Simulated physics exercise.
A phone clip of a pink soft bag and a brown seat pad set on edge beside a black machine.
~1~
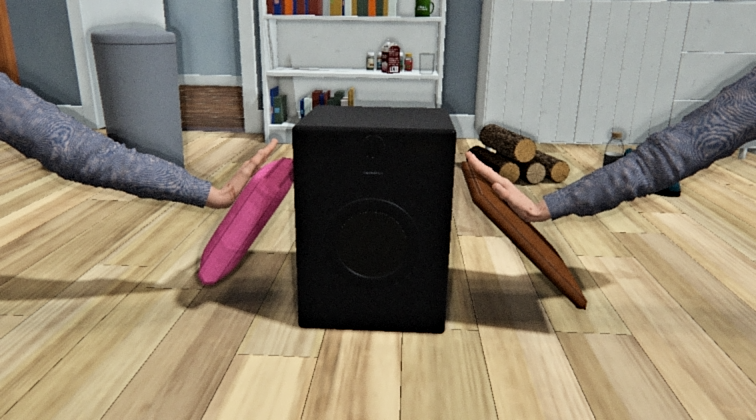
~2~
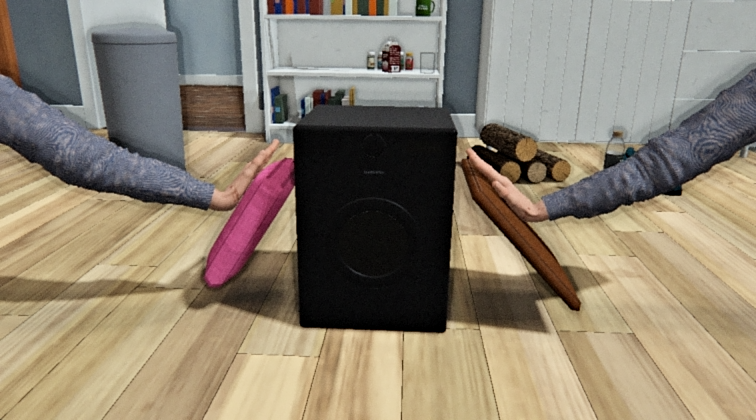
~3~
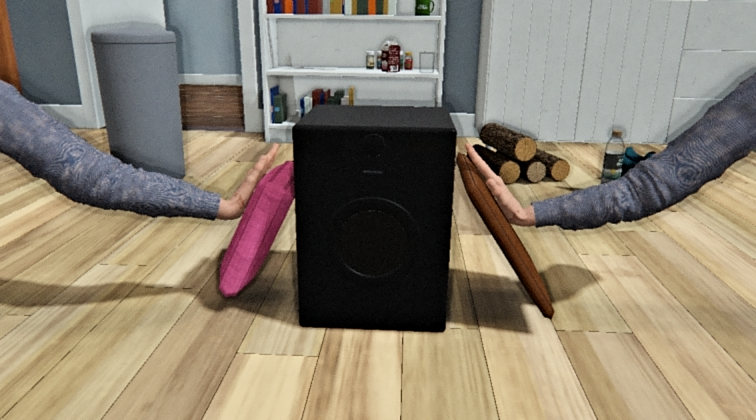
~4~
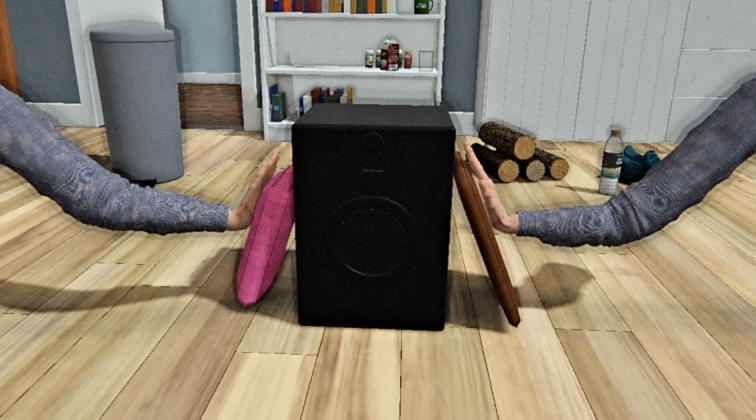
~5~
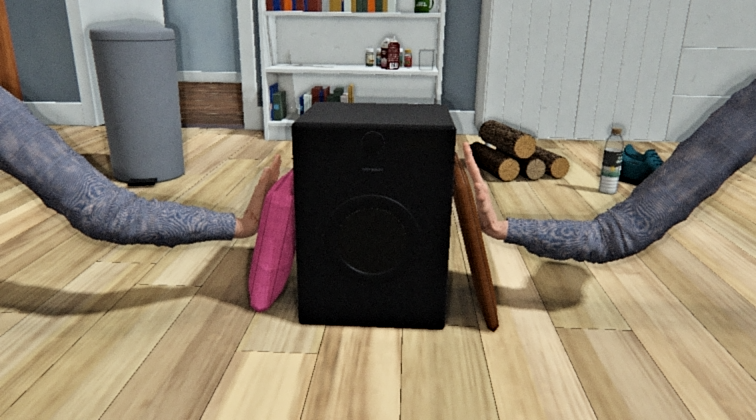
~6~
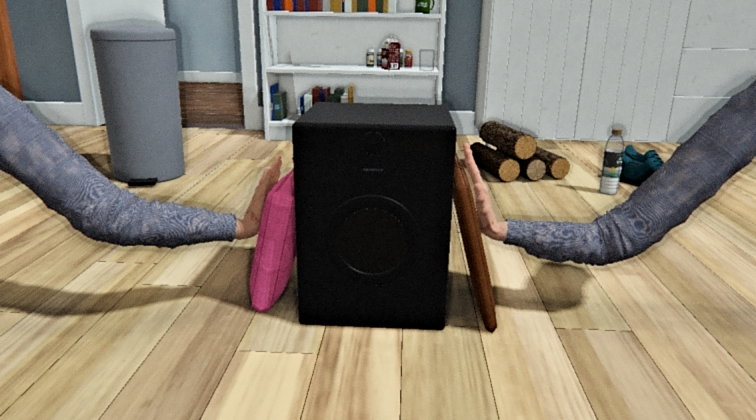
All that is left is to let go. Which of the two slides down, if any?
The pink soft bag keeps leaning; the brown seat pad holds its lean.
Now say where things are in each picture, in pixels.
In the first frame, soft bag foot (206, 280), head (272, 184); seat pad foot (582, 305), head (478, 199).
In the second frame, soft bag foot (212, 283); seat pad foot (576, 307).
In the third frame, soft bag foot (228, 292); seat pad foot (549, 315).
In the fourth frame, soft bag foot (246, 302); seat pad foot (515, 323).
In the fifth frame, soft bag foot (260, 308); seat pad foot (493, 328).
In the sixth frame, soft bag foot (261, 309), head (284, 195), almost upright; seat pad foot (491, 328), head (461, 187), almost upright.
Then, 0.28 s on from there, soft bag propped as before near (281, 239); seat pad propped as before near (468, 237).
Then, 0.80 s on from there, soft bag propped as before near (281, 239); seat pad propped as before near (467, 237).
Then, 1.56 s on from there, soft bag propped as before near (281, 239); seat pad propped as before near (468, 237).
In the end, soft bag propped as before near (281, 239); seat pad propped as before near (468, 237). The pink soft bag holds its lean and the brown seat pad remains propped up.
